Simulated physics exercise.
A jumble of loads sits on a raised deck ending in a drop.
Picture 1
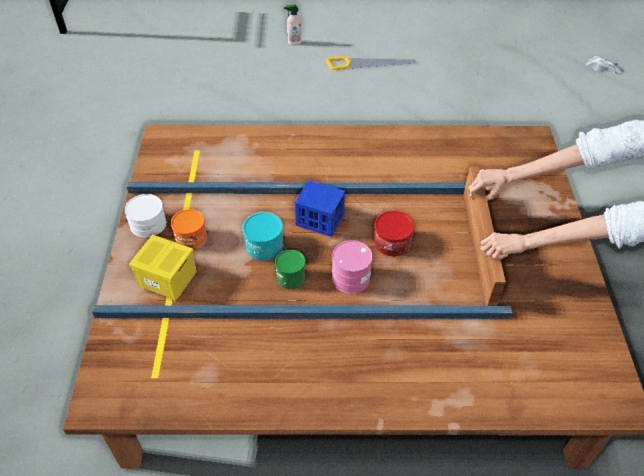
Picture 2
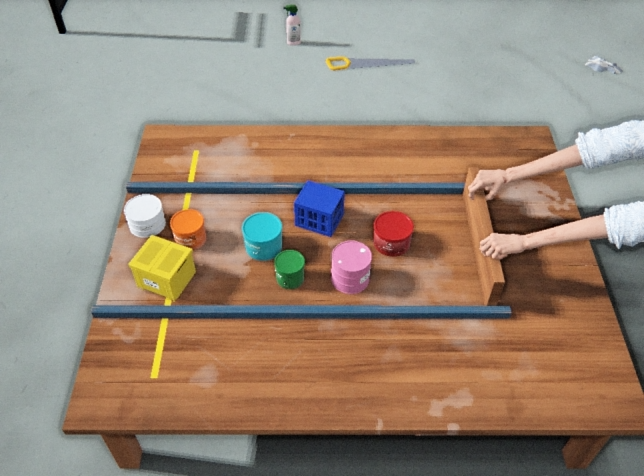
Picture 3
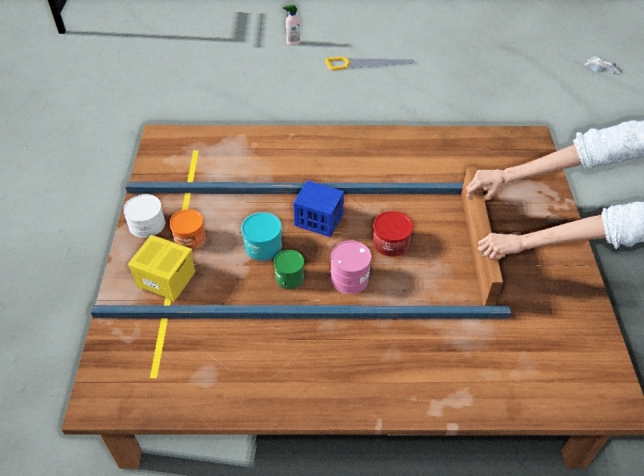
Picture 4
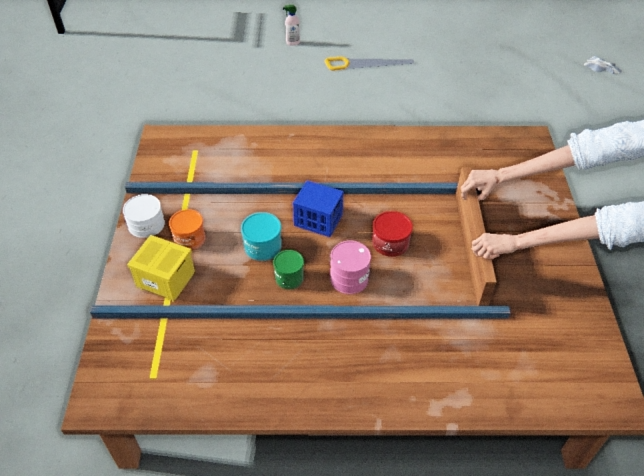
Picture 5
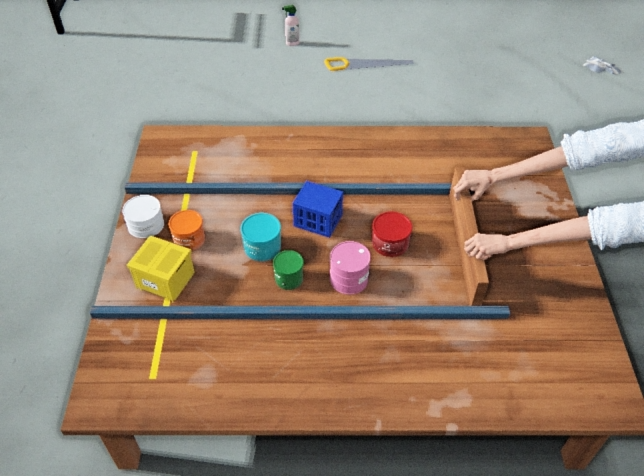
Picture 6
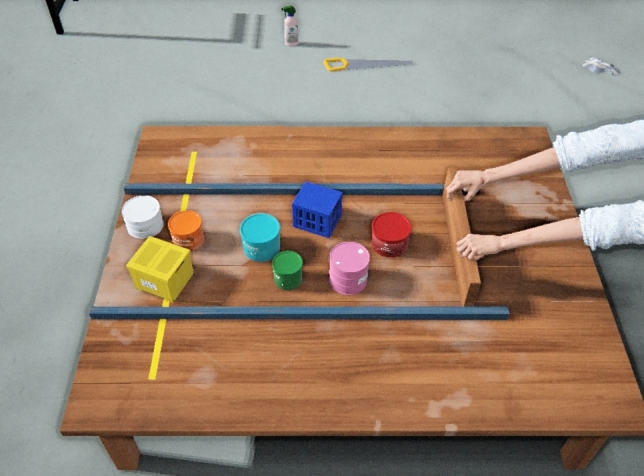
Two hands in white sleeves, reaching in from the right, slide an upright wooden plank slowly a short way left between two dark blue rails on a wooden table, seen from a high angle. White and orange containers and a yellow box sit near a yellow tape line at left; turquoise, green, pink and red containers and a blue crate stand nearer the plank. These objects stay in place while the view barely shifts.
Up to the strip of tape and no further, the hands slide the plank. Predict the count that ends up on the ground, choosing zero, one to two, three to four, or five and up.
The number sent down is small, one or two.
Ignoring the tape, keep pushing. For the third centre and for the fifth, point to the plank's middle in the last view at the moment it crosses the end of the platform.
I'd say close to (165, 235), and after that close to (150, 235).
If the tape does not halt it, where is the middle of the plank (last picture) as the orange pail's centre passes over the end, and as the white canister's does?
The orange pail gives roughly (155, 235), the white canister roughly (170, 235).
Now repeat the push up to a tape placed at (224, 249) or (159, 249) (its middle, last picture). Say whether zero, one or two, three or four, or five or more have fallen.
For the first place I'd say none at all, and for the second three or four.
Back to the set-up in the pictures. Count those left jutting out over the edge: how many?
2 overhanging.
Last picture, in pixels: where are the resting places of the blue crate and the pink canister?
In the last picture, roughly (164, 198) and (148, 268).
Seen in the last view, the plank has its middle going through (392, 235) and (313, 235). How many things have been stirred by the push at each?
At the first spot 1, then 5.
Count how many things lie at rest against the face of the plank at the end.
It is in contact with 3.
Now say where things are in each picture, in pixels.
In the first picture, white canister (146, 216); yellow tote (165, 268); orange pail (190, 230); plank (482, 234); tape (179, 248).
In the second picture, yellow tote (164, 269); blue crate (319, 209).
In the third picture, orange pail (189, 230); plank (480, 235).
In the fourth picture, white canister (144, 216); green pail (289, 270).
In the fifth picture, yellow tote (163, 269); turquoise pail (262, 237).
In the sixth picture, white canister (143, 217); yellow tote (162, 270); orange pail (187, 231); plank (460, 235); tape (176, 249).
A little later, none off yet; white canister at rest near (143, 217); yellow tote at rest near (162, 270); orange pail at rest near (187, 231).
Next, none off yet; white canister at rest near (143, 217); yellow tote at rest near (162, 270); orange pail shifted a little near (181, 231).
When it is over, the number that fall off is one or two; down, yellow tote.
